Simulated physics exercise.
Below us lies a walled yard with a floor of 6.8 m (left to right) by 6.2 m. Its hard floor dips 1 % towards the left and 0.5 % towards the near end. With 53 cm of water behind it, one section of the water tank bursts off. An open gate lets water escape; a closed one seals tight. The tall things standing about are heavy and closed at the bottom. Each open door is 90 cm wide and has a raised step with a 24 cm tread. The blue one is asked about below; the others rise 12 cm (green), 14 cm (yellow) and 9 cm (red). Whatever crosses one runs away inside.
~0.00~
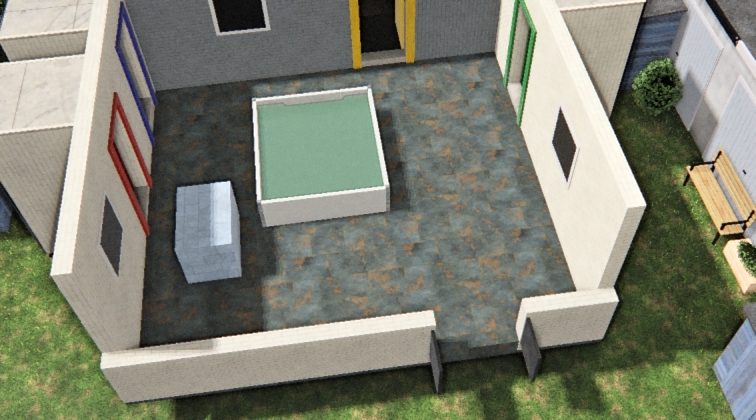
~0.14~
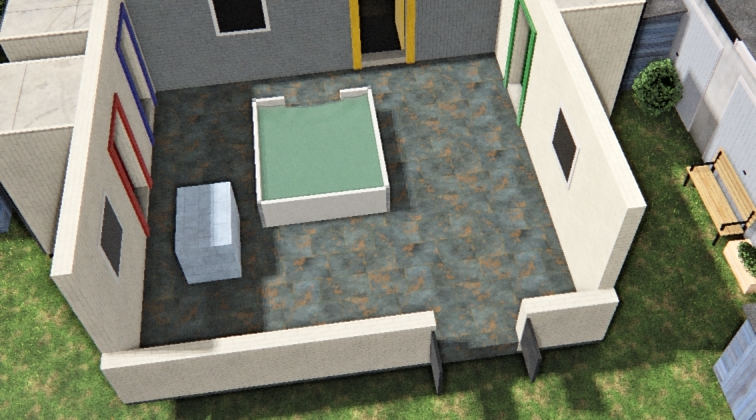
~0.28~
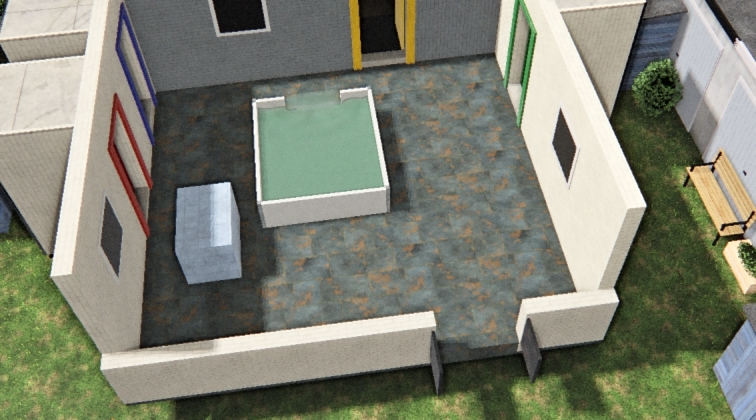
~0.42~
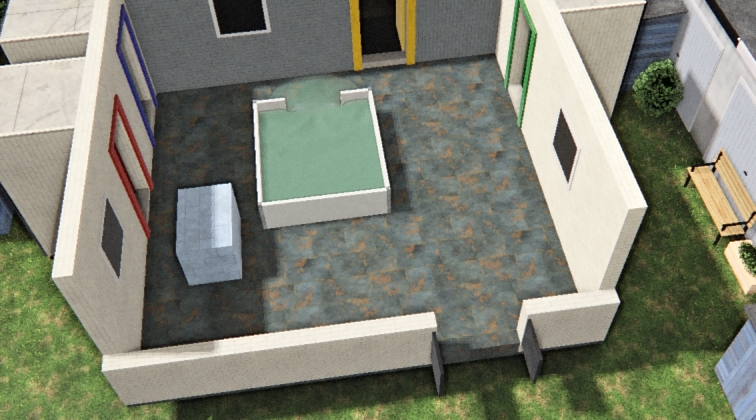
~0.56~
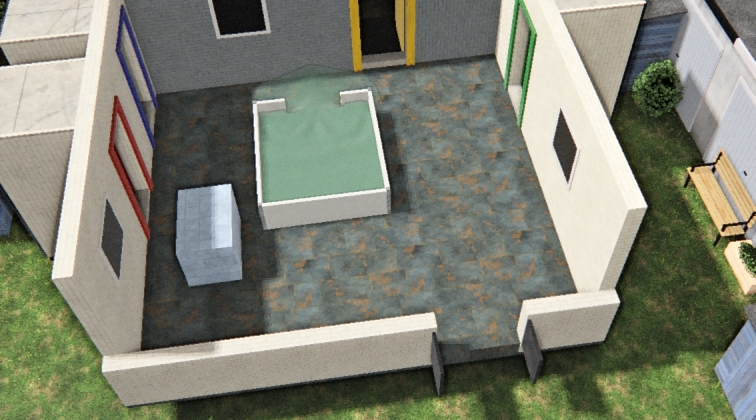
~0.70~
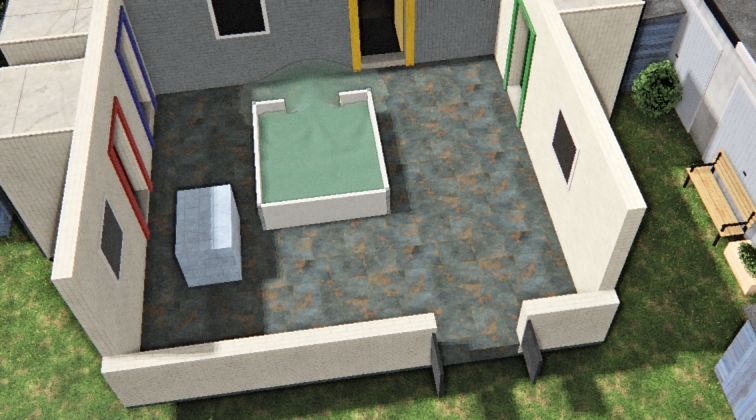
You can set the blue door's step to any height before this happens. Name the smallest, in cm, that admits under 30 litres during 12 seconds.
Some 16 cm above the ground.
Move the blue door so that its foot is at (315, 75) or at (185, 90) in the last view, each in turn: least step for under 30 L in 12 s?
About 31 and 12.5 cm.
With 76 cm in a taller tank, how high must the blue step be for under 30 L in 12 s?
Then roughly 25 cm.
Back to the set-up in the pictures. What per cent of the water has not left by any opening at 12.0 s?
Roughly 92 in a hundred.
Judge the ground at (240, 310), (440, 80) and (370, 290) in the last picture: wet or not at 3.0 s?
In turn: Dry, flooded, still dry.
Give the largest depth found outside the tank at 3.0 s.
About 28 cm.
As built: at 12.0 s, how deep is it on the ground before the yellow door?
About 3.5 cm.
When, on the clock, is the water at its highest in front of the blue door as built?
At about 3.0 s.
After 1.4 s water covers 10 % of the floor, deepest (37 cm) near (303, 85); it has not reached the blue door.
After 3.0 s water covers 35 % of the floor, deepest (28 cm) near (311, 78); 22 cm at the blue door, 0 litres in over its 25 cm step.
After 12.0 s water covers 100 % of the floor, deepest (12 cm) near (140, 371); 9 cm at the blue door, 0 litres in over its 25 cm step.
At the blue door as built, the water arrived by 1.8 s and peaked near 22 cm at 3.0 s.
With a step of 14 cm, 53 litres would have come in within the 12 s; with 19 cm, 10 litres. So under 30 litres takes about 16 cm.
